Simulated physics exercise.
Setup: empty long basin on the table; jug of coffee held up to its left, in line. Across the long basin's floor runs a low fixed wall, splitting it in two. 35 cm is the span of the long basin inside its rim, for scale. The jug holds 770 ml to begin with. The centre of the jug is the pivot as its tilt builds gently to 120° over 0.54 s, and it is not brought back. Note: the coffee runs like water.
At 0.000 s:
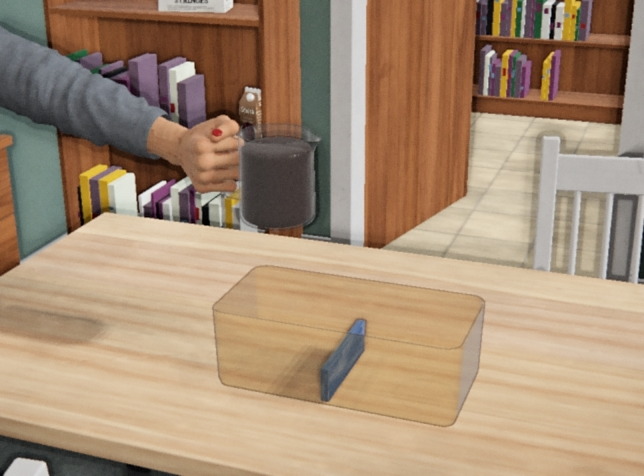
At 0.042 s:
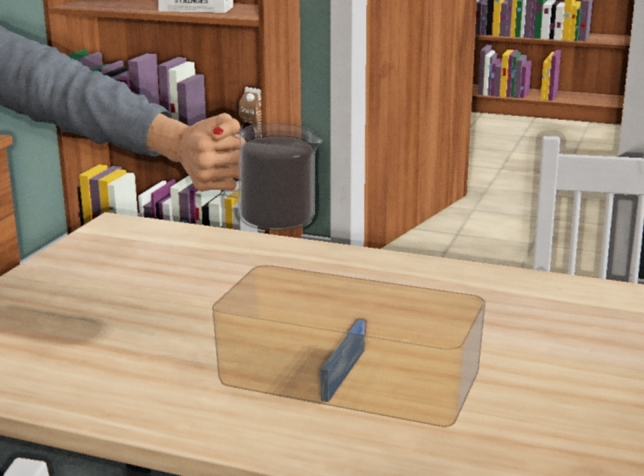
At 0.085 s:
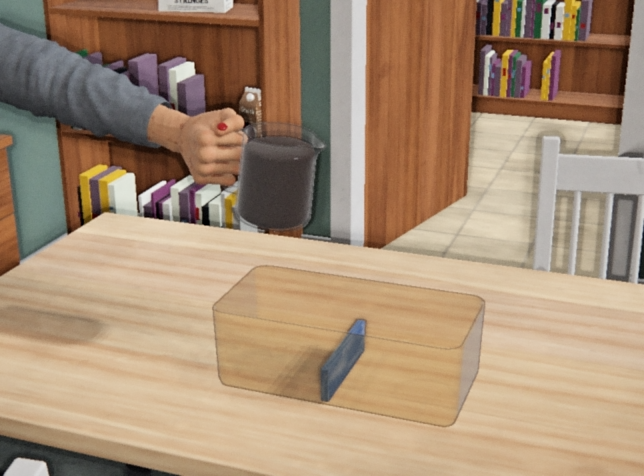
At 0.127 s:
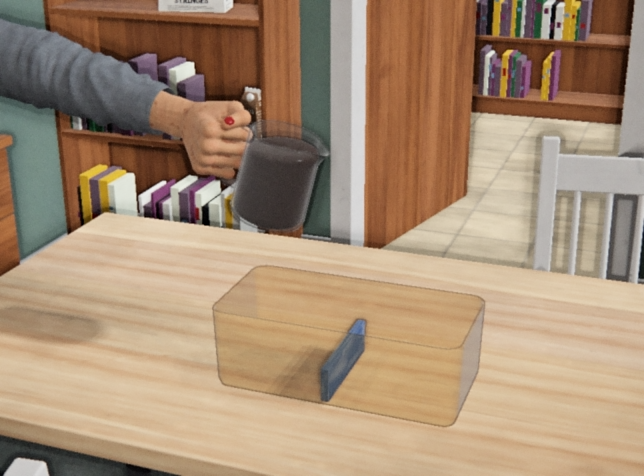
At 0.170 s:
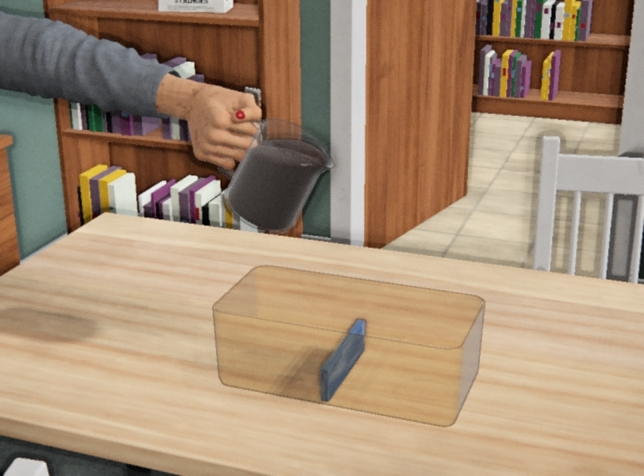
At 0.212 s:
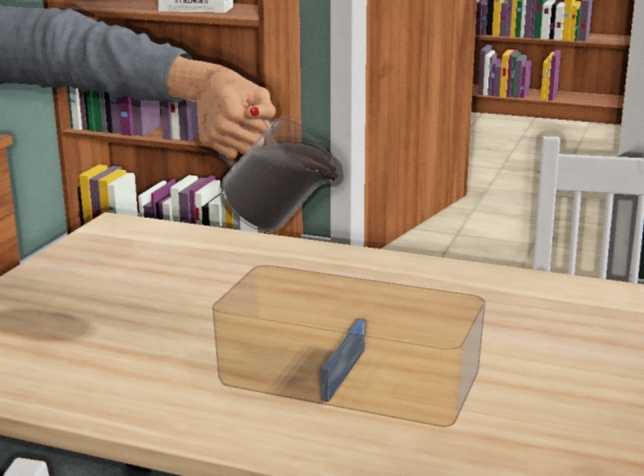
In the video, a hand holds a glass jug of dark liquid above a wooden table, behind an empty clear basin with a low divider, then gradually tilts the jug to the right until the liquid reaches its rim.
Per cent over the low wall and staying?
86 per cent.
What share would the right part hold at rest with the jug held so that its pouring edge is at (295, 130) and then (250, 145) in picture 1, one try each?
40 then 5 %.
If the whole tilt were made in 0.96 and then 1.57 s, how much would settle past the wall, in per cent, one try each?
Around 90 per cent first, around 90 per cent next.
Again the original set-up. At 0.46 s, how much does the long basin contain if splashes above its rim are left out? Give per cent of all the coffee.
Around 16 percent.
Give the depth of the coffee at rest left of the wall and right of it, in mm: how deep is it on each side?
Left part: About 2 mm; right part: About 24 mm.
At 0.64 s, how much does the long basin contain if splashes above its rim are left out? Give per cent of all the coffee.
Some 76 percent of the total.
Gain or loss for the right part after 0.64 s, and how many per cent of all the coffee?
It rises by about 16.
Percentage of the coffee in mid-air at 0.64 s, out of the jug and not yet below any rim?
I'd put it at about 18 per cent of the liquid.
After 0.46 s the tilt is 114° and 48 per cent is still to pour, 0 is left of the wall and 16 right of it.
After 0.64 s the tilt is 120° and 7 per cent is still to pour, 6 is left of the wall and 70 right of it.
After 0.83 s the tilt is 120° and 0 per cent is still to pour, 9 is left of the wall and 85 right of it.
After 1.04 s the tilt is 120° and 0 per cent is still to pour, 11 is left of the wall and 86 right of it.
In the end 11 per cent lies left of the wall, 86 right of it and 3 outside.
